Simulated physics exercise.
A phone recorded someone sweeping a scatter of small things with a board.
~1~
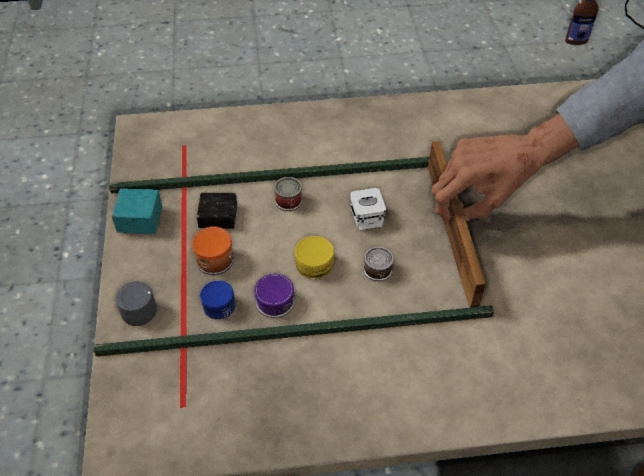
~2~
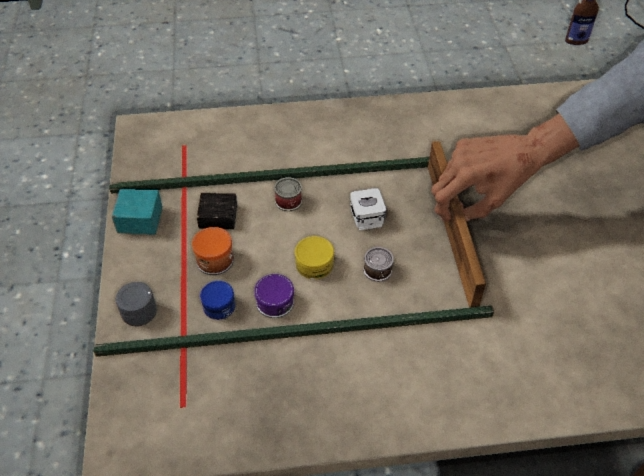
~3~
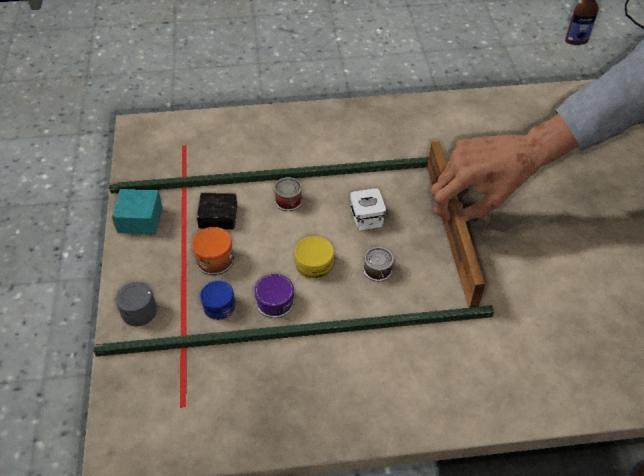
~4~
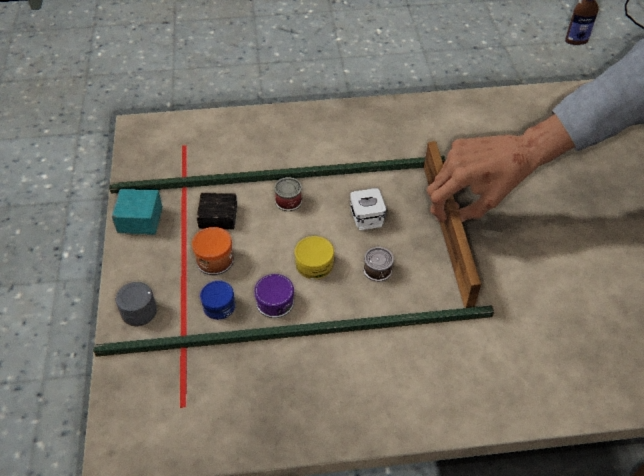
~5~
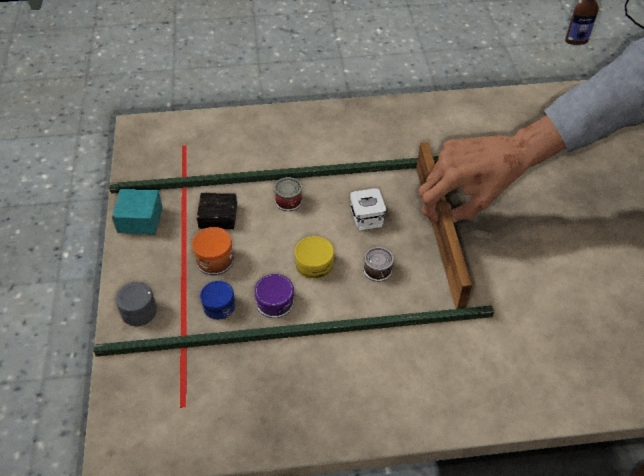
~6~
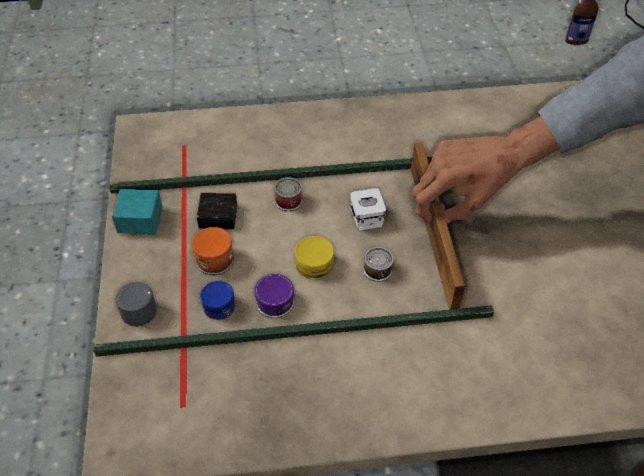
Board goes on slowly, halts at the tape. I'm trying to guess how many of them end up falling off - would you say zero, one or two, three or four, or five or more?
After the sweep, the pieces gone from the top come to one or two, as it turns out.
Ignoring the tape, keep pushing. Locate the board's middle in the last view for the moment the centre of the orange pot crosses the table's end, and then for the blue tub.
Around (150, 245), then around (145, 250).
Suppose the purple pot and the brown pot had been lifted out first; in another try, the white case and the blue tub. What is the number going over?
The first count is 1 and the second is 0.
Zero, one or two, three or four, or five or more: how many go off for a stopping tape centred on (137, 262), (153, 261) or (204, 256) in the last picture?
First 5 or more, next one or two, finally not one.
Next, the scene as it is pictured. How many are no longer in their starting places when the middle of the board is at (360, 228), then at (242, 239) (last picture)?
Tally: First 2; then 8.
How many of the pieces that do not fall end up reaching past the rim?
Looks like 1 of them.
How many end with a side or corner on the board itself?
Contact count: 5.
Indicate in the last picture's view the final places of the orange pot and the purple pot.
In the last view, the middles sit near (134, 244) and near (163, 320).
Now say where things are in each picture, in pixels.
In the first picture, turquoise block (138, 211); grey lid (136, 304); orange pot (213, 251); board (454, 220); tape (184, 258).
In the second picture, grey lid (136, 304); black block (217, 211).
In the third picture, orange pot (213, 251); purple pot (275, 296).
In the fourth picture, turquoise block (138, 212); white case (367, 209).
In the fifth picture, grey lid (136, 304); yellow tub (315, 258).
In the sixth picture, turquoise block (138, 212); grey lid (136, 304); orange pot (213, 251); board (435, 222); tape (184, 258).
A little later, none off yet; turquoise block at rest near (138, 212); grey lid at rest near (136, 304); orange pot at rest near (213, 251).
When it is over, the number that fall off is one or two; down, turquoise block.
